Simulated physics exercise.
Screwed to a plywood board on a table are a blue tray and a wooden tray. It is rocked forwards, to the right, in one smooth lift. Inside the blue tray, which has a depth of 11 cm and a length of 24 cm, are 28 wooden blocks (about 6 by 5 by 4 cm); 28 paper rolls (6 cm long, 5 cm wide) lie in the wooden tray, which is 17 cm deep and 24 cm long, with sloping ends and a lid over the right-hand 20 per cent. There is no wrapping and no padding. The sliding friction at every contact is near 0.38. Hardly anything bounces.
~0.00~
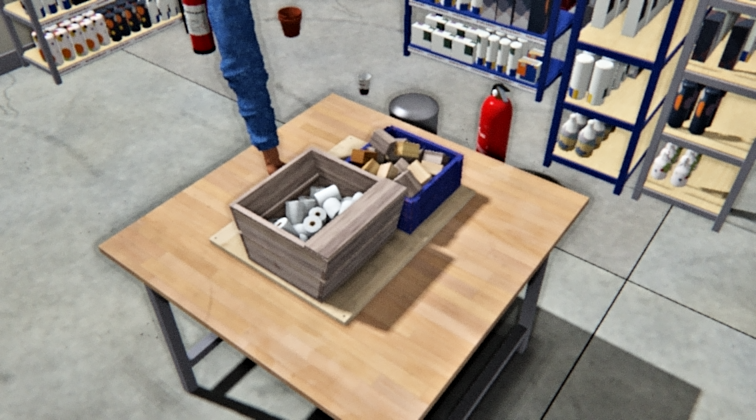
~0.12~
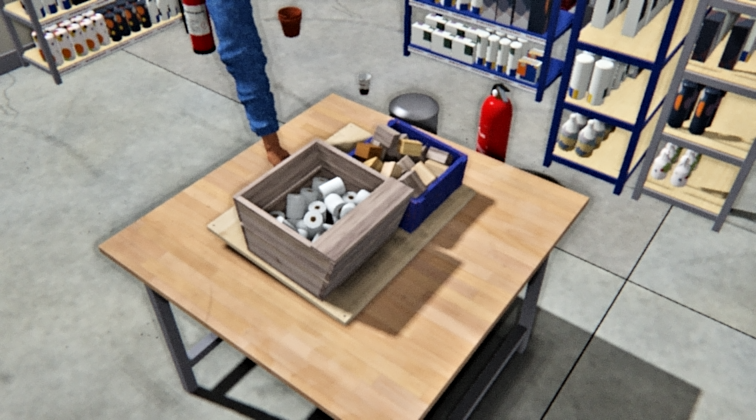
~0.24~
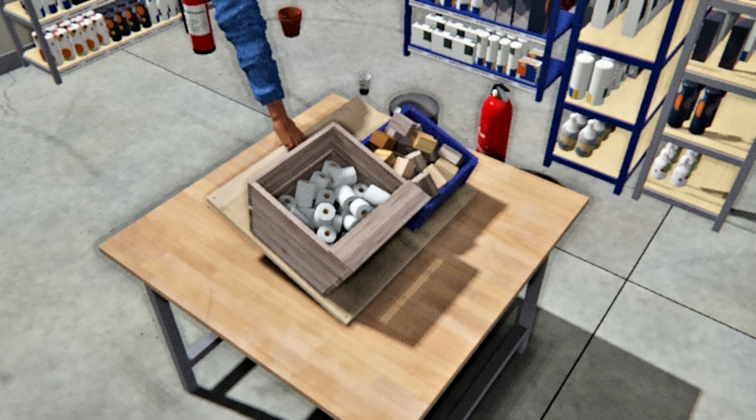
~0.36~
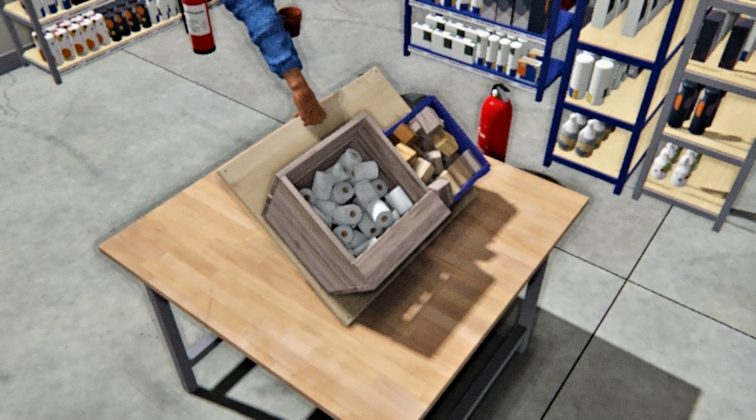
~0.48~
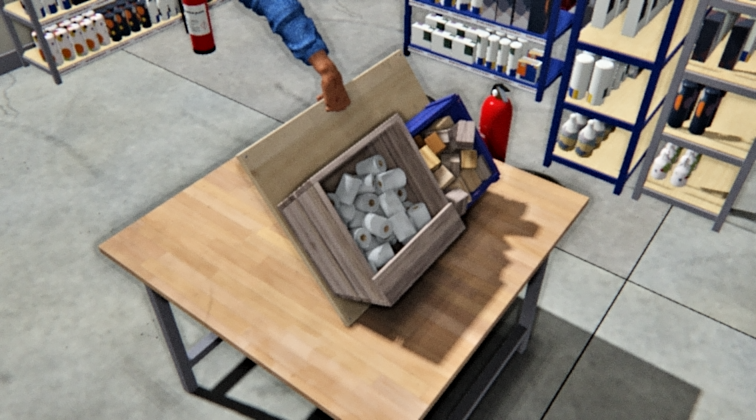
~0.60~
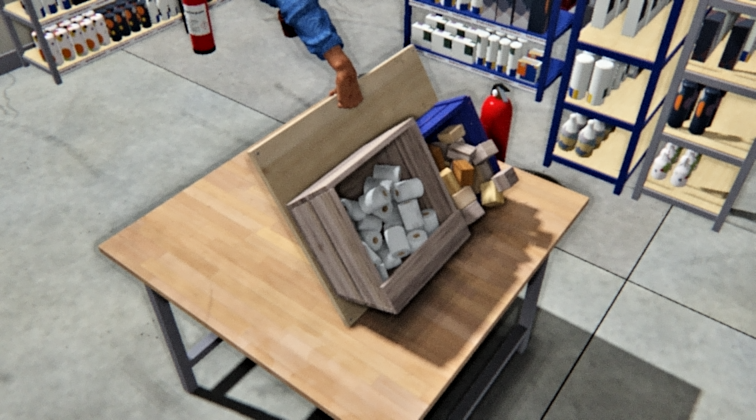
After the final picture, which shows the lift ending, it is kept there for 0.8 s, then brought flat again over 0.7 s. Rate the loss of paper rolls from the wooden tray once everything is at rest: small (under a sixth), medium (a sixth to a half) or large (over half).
Small.
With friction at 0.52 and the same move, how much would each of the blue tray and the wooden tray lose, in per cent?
Blue tray 30, wooden tray 0 per cent.
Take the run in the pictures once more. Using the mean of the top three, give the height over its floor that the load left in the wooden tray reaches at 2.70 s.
Near 13 centimetres, I'd say.
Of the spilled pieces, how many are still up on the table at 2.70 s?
Count: Around 5.
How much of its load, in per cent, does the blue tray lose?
Loss for the blue tray - 20 per cent.
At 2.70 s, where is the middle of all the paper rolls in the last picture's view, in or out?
Middle approx. (333, 239).
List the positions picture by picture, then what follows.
In the first picture (places track the rim corner closest to us here), wooden tray (326, 257); blue tray (its farthest corner) (394, 127); tipped 0°; all still inside.
Wooden tray (332, 259); blue tray (398, 121); tipped 6°, in the second picture.
Wooden tray (350, 268); tipped 20°, in the third picture.
Wooden tray (371, 283); tipped 38°, in the fourth picture.
Wooden tray (387, 300); tipped 52°, in the fifth picture.
Wooden tray (394, 307); tipped 58°; all still inside, in the sixth picture.
After 0.94 s, tilt 58°; the blue tray is down by 7 of 28 and the wooden tray has all 28.
After 1.36 s, tilt 58°; the blue tray is down by 7 of 28 and the wooden tray has all 28.
After 1.95 s, tilt 7°; the blue tray is down by 7 of 28 and the wooden tray has all 28.
When it is over (at 2.70 s), the blue tray is down by 7 of 28 and the wooden tray has all 28. Asked share, 0 of 28, 0 per cent.
